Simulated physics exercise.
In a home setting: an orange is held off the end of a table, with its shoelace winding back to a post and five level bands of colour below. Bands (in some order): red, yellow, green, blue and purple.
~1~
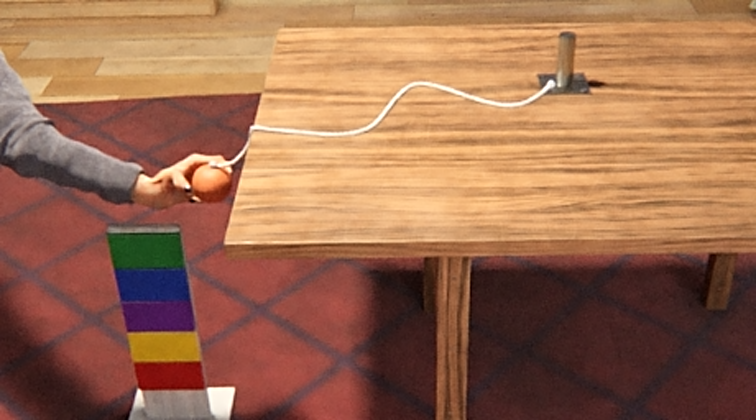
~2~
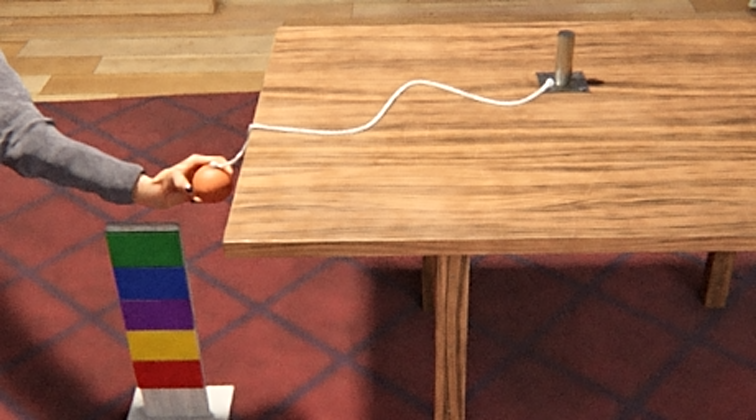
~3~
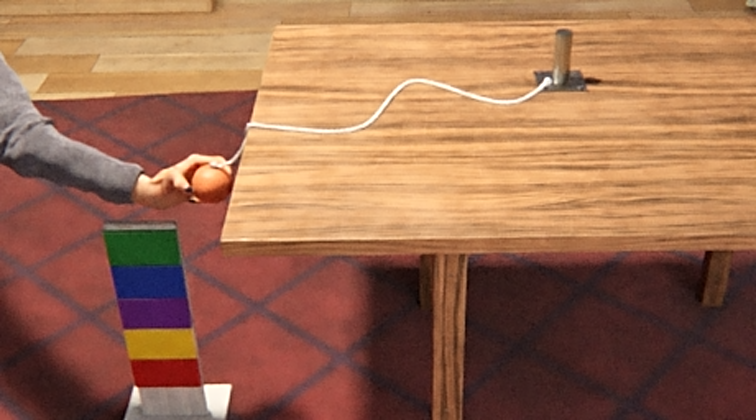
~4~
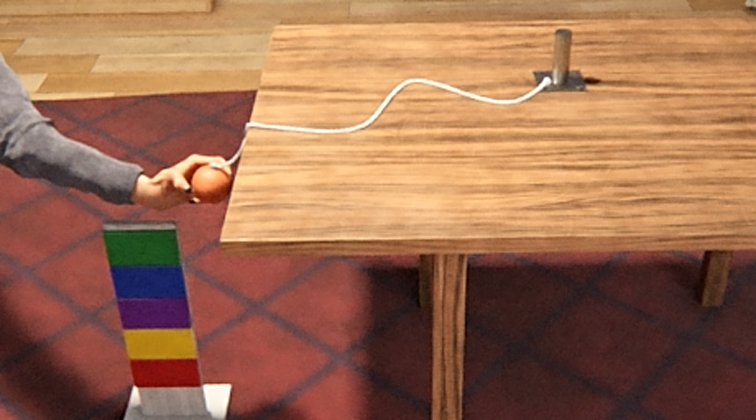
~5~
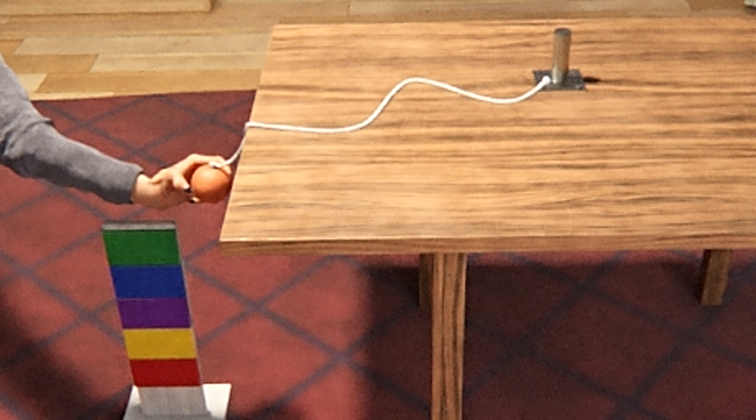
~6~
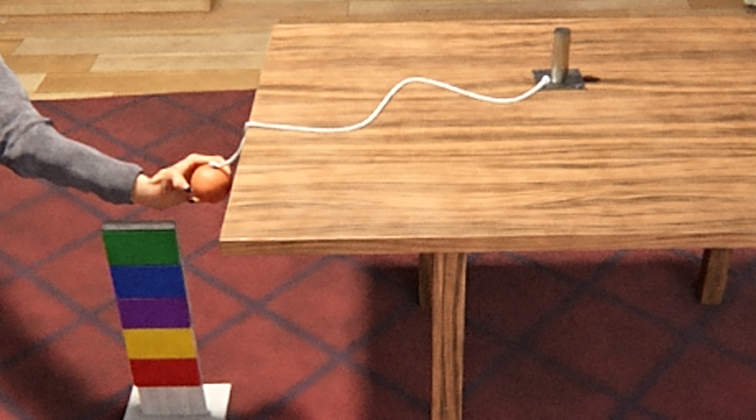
A hand held an orange just off the left end of a wooden table, a white shoelace winding back to a post, above a stand of coloured bands, and almost nothing moved.
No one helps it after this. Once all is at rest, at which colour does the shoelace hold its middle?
At blue.
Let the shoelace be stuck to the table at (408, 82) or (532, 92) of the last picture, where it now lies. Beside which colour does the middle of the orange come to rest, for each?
First try green, second try blue.
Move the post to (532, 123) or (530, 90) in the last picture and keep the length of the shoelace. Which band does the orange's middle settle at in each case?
Result 1: Purple. Result 2: Purple.
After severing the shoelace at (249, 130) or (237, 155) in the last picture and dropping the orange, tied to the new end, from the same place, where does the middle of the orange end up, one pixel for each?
Roughly (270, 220), (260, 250).
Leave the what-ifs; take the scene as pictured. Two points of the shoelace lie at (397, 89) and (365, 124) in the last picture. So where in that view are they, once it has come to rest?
They go to (353, 102) and to (272, 112).
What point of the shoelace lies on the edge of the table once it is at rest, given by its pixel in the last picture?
You'll find it somewhere around (347, 130).
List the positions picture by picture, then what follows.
Orange (212, 183); green (146, 253); blue (152, 286); purple (158, 318); yellow (164, 348); red (169, 377), in the first frame.
Orange (213, 184); shoelace through (529, 99) (458, 92) (398, 94) (363, 129) (274, 129), in the second frame.
Orange (212, 184), in the third frame.
Orange (212, 185); shoelace through (526, 98) (455, 91) (395, 92) (361, 128) (272, 127), in the fourth frame.
Orange (212, 184), in the fifth frame.
Orange (212, 184); shoelace through (525, 96) (455, 90) (394, 91) (360, 127) (271, 127), in the sixth frame.
A little later, orange near (295, 257); level with blue.
Next, orange near (248, 272); level with blue.
When it is over, orange near (260, 270); level with blue. Its middle rests at the blue band.
